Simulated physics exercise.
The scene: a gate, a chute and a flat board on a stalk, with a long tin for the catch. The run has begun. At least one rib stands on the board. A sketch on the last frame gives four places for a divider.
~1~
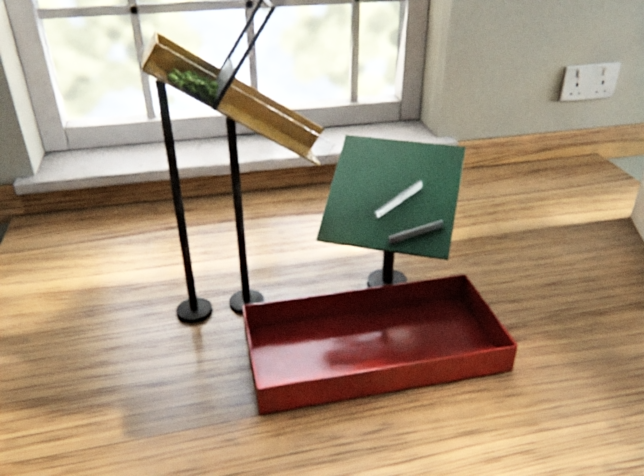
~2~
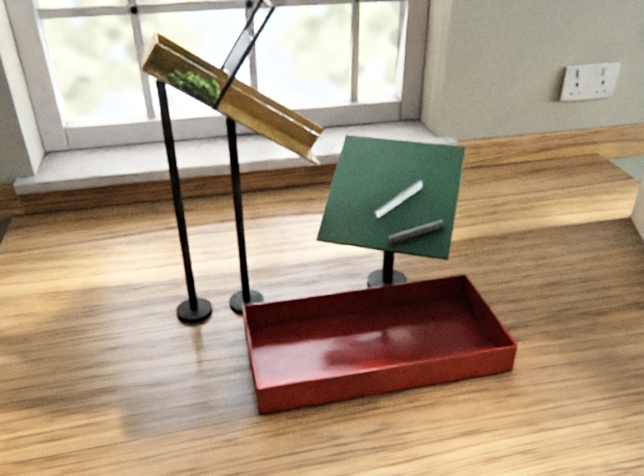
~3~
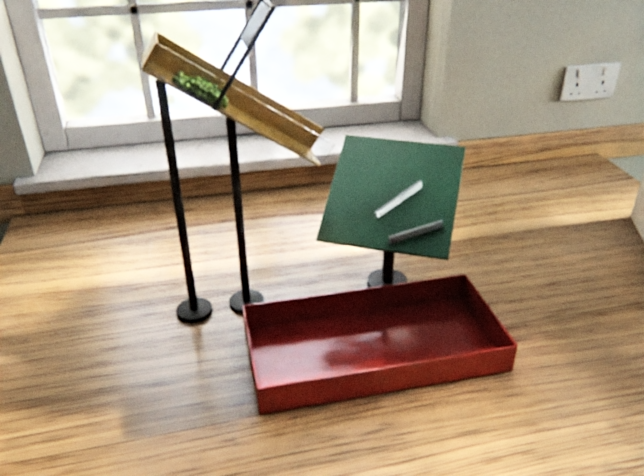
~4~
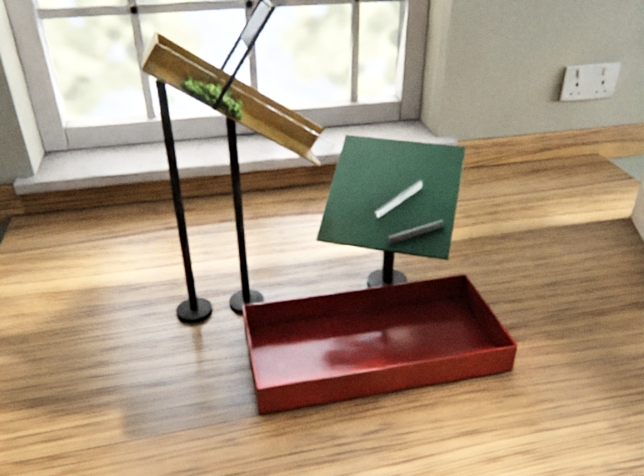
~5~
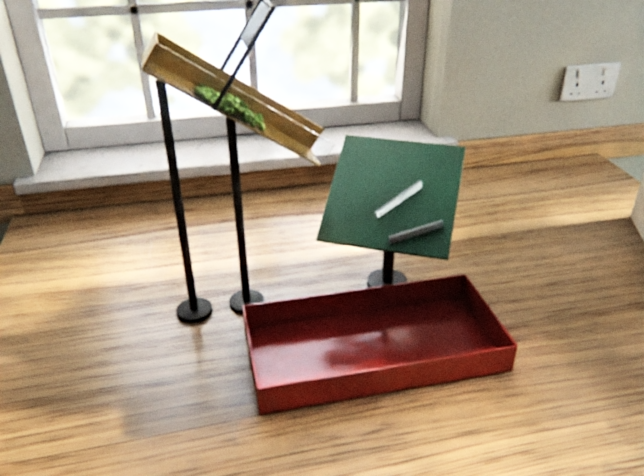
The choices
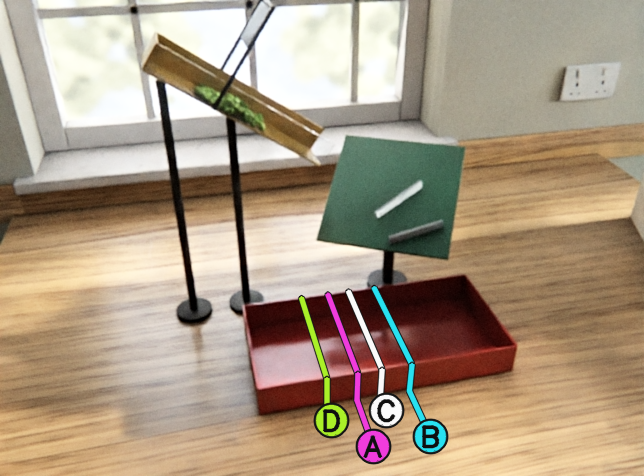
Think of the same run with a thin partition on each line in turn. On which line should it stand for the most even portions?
A beats the others.
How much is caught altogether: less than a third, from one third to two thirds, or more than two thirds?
It is more than two thirds.
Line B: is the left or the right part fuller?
Left.
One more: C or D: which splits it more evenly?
Line C.
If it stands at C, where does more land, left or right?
The left side.
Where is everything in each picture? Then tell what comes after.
The first picture shows load behind the gate at (196, 88), dried peas; lip of the chute at (315, 158), sloping gently.
The second picture shows middle of the board at (393, 192), tilted gently; middle of its low edge at (380, 249); of its high edge at (404, 140).
The third picture shows front corners of the tin at (258, 389) and (517, 346), empty; front of the load at (223, 101).
The fourth picture shows middle of the load at (211, 96); its front at (240, 107), about a quarter of the way to the lip; rib from (421, 180) to (376, 212); rib from (443, 221) to (389, 237).
The fifth picture shows middle of the load at (231, 100); its front at (261, 120), about half of the way to the lip.
On the marked copy, line A crosses the front rim at (357, 372); line B crosses the front rim at (411, 363); line C crosses the front rim at (381, 368); line D crosses the front rim at (326, 377).
For line A, of what is caught, about half on the left of the divider, about half on the right.
For line B, of what is caught, nearly all on the left of the divider, a small part on the right.
For line C, of what is caught, most on the left of the divider, a small part on the right.
For line D, of what is caught, none on the left of the divider, all on the right.
